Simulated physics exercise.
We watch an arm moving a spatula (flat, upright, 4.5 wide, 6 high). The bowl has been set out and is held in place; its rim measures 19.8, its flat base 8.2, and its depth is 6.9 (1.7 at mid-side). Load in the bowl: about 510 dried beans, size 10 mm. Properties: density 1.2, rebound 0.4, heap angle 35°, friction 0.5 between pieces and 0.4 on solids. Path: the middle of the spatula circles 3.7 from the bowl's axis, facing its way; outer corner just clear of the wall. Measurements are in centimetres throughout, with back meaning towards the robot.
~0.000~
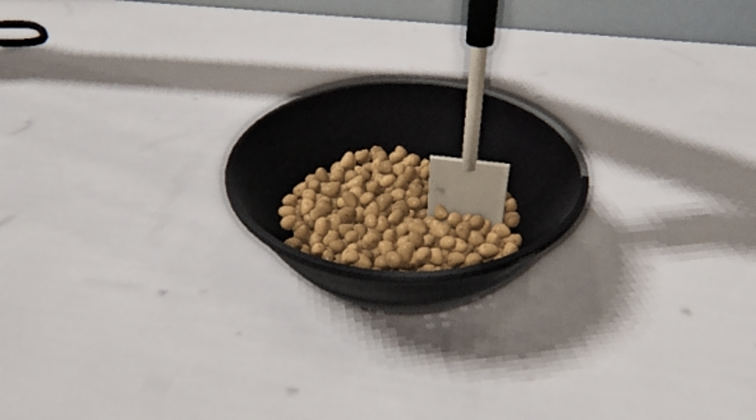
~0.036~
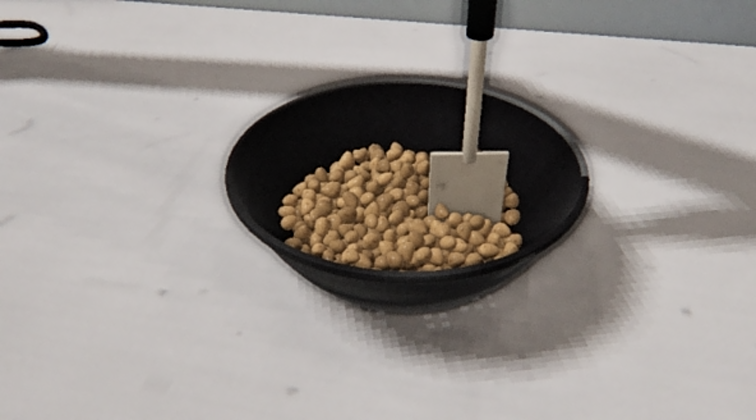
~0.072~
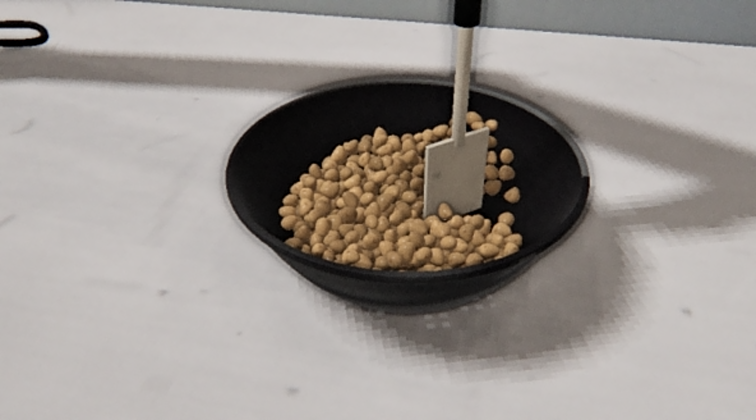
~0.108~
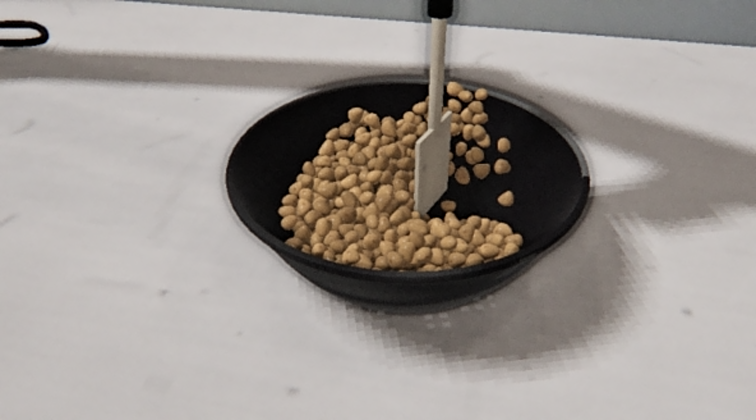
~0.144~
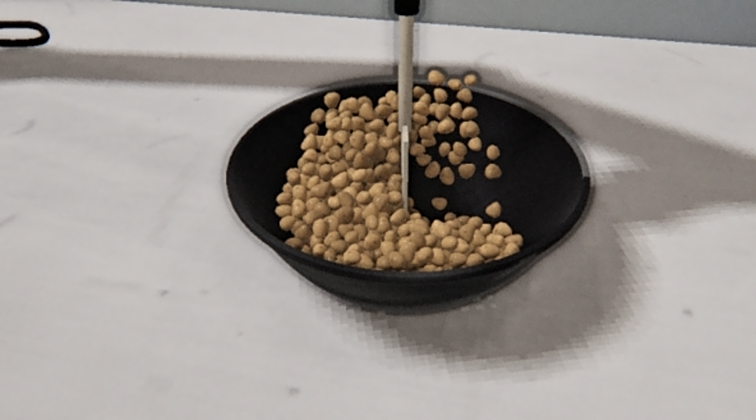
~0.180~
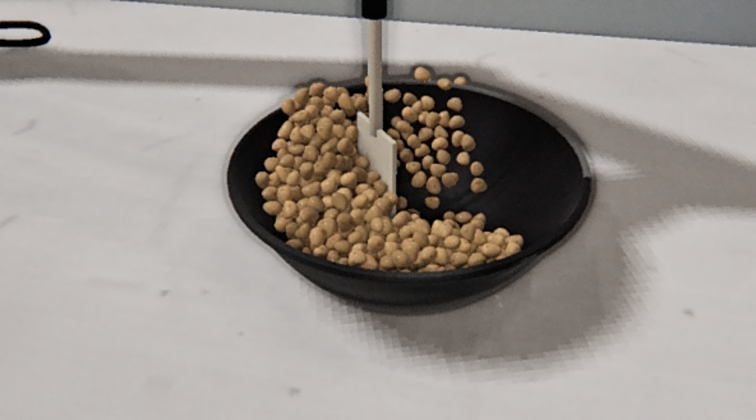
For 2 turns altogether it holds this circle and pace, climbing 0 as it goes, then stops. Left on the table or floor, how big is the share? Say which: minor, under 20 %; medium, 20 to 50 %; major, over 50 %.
That would be a minor share.
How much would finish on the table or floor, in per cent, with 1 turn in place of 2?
Close to 10 in a hundred.
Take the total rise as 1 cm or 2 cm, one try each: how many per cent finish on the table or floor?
Trial one: Roughly 10 %; trial two: Roughly 5 %.
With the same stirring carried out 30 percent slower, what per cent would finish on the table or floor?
In that case it comes to around 0 percent.
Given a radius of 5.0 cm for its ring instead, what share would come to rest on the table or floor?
In that case roughly 35 per cent.
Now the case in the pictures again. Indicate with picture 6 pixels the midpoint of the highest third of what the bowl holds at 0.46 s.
Near (512, 193).
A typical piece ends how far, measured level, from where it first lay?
I'd put it at roughly 10 centimetres.
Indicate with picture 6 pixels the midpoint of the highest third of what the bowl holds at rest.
It is centred near (488, 193).
By 0.46 s, 1° round, highest piece 9 above the table; 480 in the bowl, 25 on the table or floor, 6 in flight or on the tool.
By 0.73 s, 229° round, highest piece 8 above the table; 463 in the bowl, 46 on the table or floor, 2 in flight or on the tool.
By 1.07 s, 0° round, highest piece 7 above the table; 448 in the bowl, 63 on the table or floor.
By 1.77 s, 0° round, highest piece 7 above the table; 448 in the bowl, 63 on the table or floor.
Final count, 448 in the bowl, 63 on the table or floor. That is 12 % on the table or floor.
